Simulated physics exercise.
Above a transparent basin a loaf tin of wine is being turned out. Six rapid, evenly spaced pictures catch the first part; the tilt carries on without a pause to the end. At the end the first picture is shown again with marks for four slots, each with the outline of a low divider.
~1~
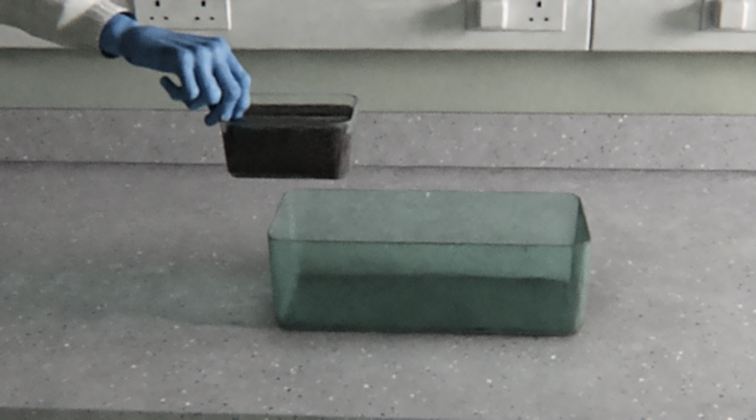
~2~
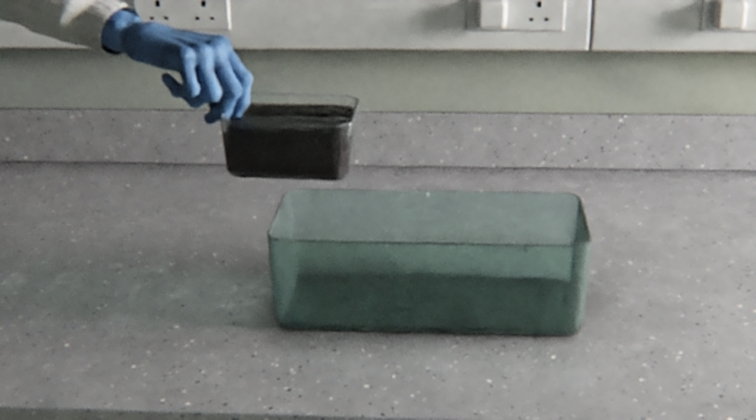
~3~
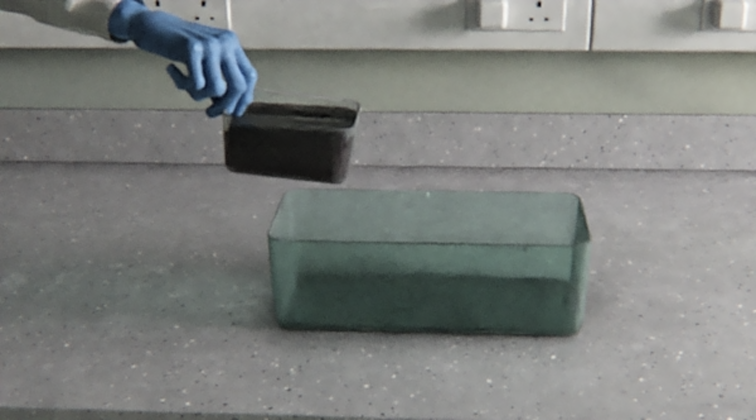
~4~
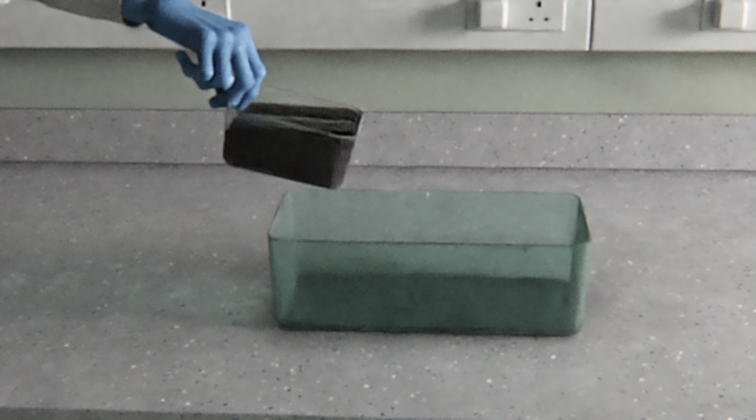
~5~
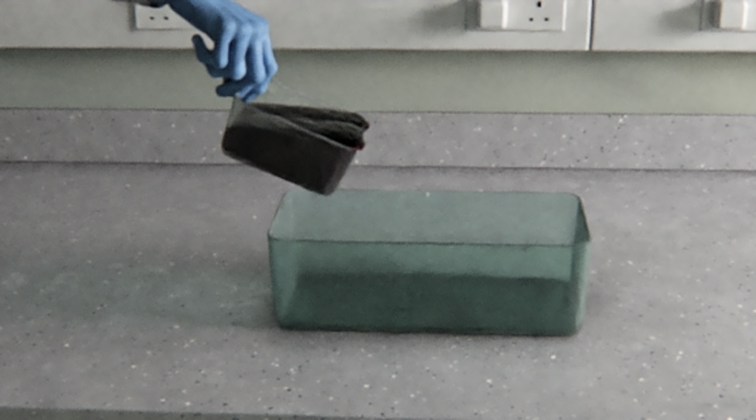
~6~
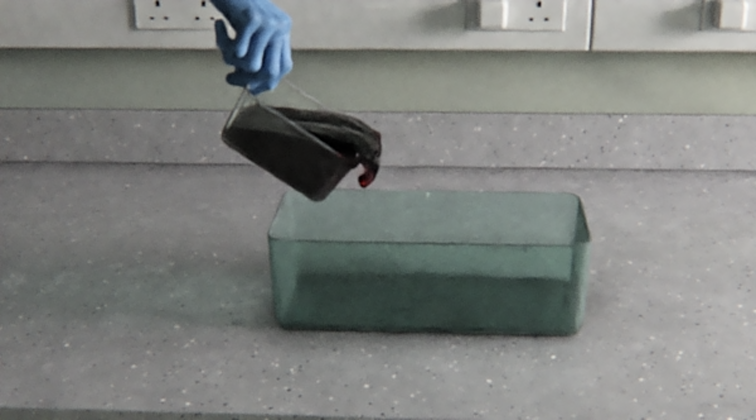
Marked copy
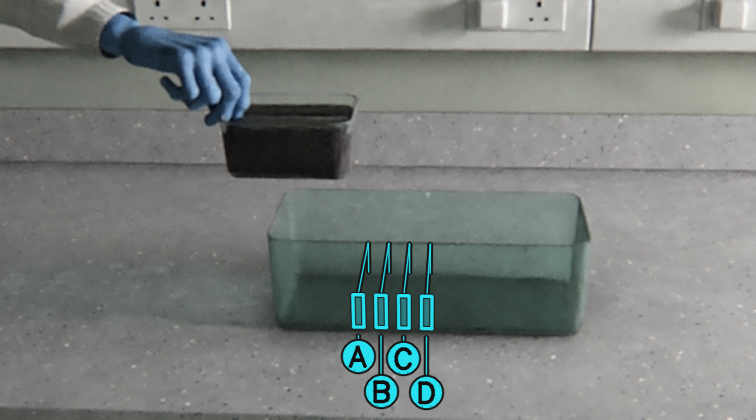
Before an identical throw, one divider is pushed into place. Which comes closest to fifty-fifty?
C is best.
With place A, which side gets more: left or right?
More ends on the right.
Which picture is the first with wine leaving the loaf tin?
Picture 5.
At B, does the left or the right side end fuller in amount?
More ends on the right.
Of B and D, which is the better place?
The answer is B.
On the marked copy, A at (358, 334); B at (381, 335); C at (403, 336); D at (426, 336).
Choosing A, about 20 % ends left of the wall and 79 % right of it.
Choosing B, about 29 % ends left of the wall and 70 % right of it.
Choosing C, about 49 % ends left of the wall and 49 % right of it.
Choosing D, about 80 % ends left of the wall and 15 % right of it; 4 % is lost outside.
